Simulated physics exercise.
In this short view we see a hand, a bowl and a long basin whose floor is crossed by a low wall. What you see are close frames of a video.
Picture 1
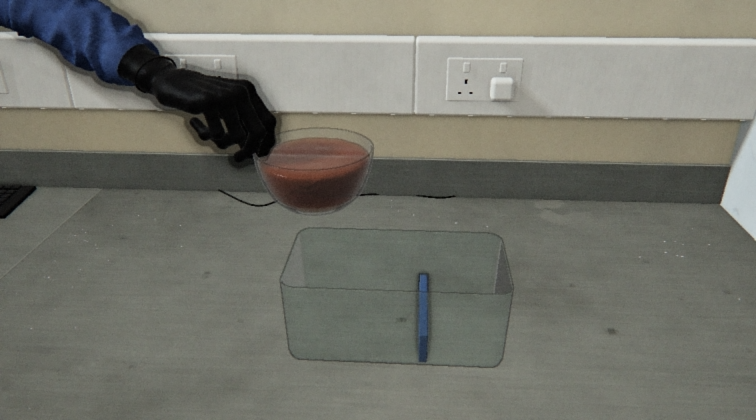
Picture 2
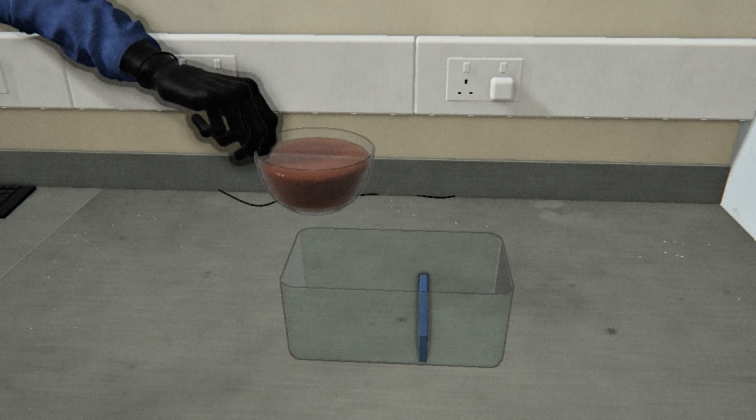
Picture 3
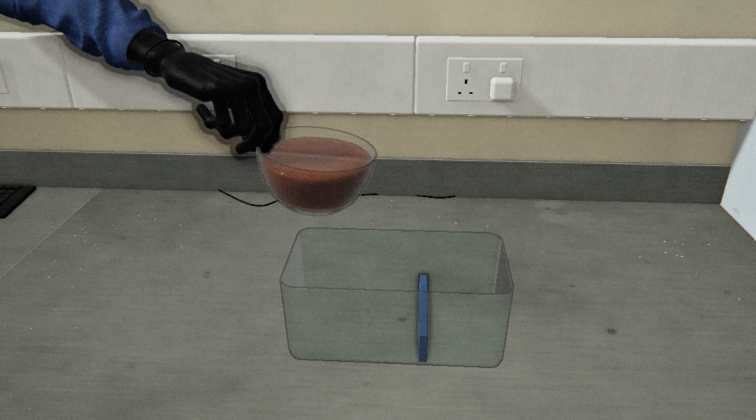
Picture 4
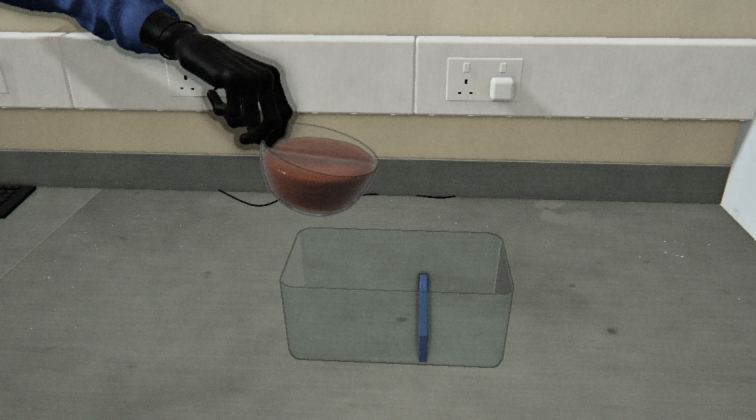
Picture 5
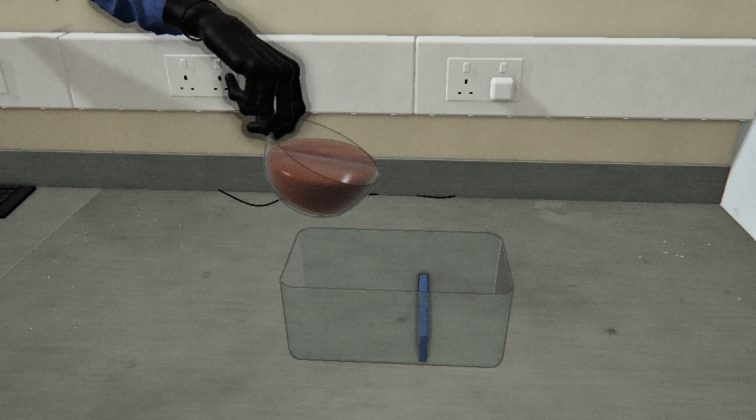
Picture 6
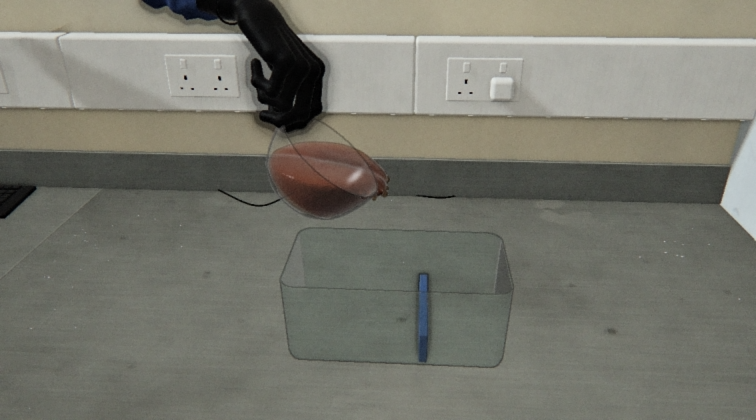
A black-gloved hand held a clear bowl of reddish-brown tea above a long, see-through basin with a low blue wall inside, then gradually tilted it to the right until some tea slipped over the rim.
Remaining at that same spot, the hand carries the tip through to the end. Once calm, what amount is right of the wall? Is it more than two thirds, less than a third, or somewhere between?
Less than a third.
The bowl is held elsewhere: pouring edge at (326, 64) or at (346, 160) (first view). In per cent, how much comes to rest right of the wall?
Close to 15 % for the first start and close to 15 % for the second.
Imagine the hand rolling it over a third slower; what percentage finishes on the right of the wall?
Around 30 percent ends up there.
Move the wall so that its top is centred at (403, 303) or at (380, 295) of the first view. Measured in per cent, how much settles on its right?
In turn 45 and 70 in a hundred.
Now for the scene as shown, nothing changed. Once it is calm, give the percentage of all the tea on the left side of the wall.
Roughly 70 in a hundred.
A moment on, the bowl is tipped right over and 5 per cent is still to pour, 58 is left of the wall and 15 right of it.
Next, the bowl is tipped right over and 0 per cent is still to pour, 74 is left of the wall and 17 right of it.
Then the bowl is tipped right over and 0 per cent is still to pour, 71 is left of the wall and 21 right of it.
Later the bowl is tipped right over and 0 per cent is still to pour, 71 is left of the wall and 22 right of it.
In the end 71 per cent lies left of the wall, 22 right of it and 7 outside.
